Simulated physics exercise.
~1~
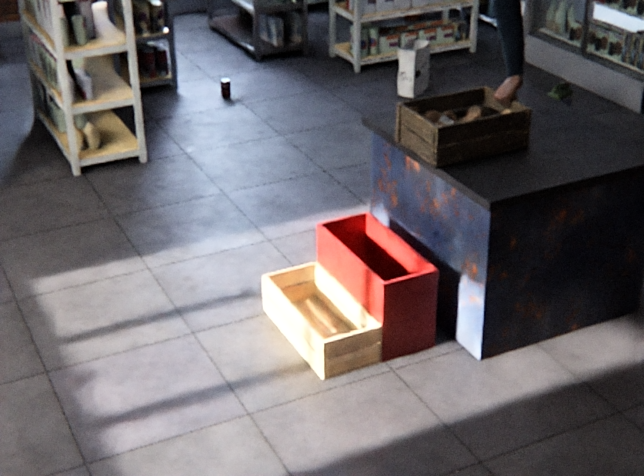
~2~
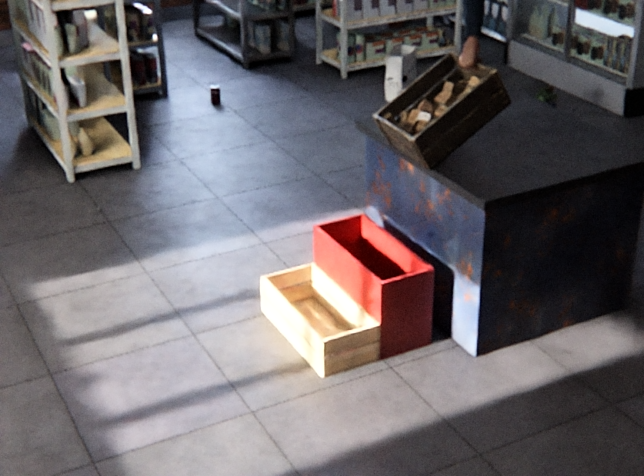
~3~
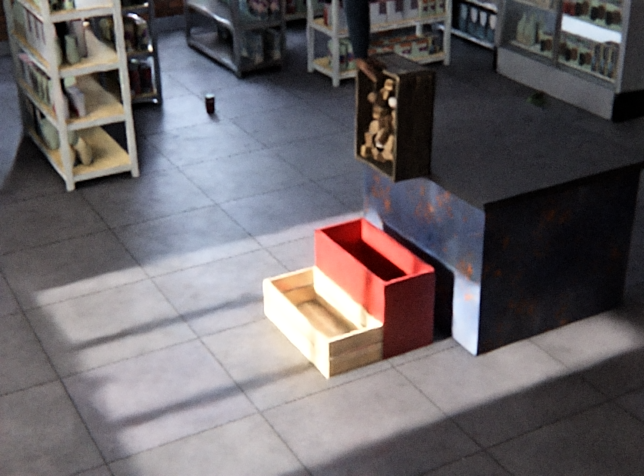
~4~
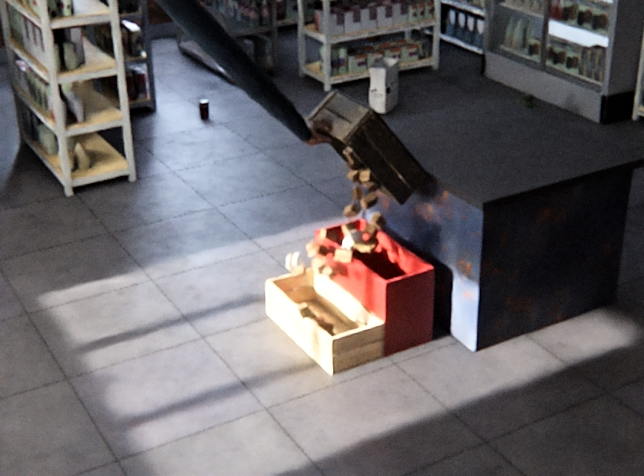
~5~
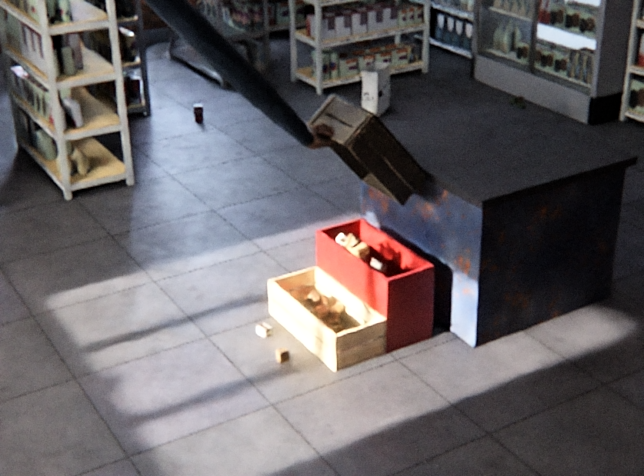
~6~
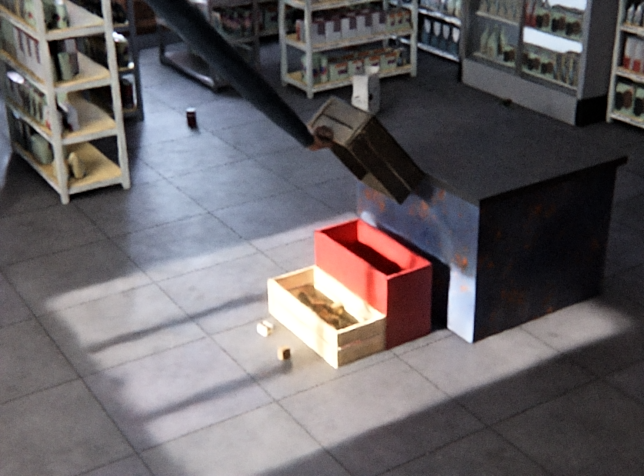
An arm tips a dark crate, spilling small blocks into two boxes and onto the floor.
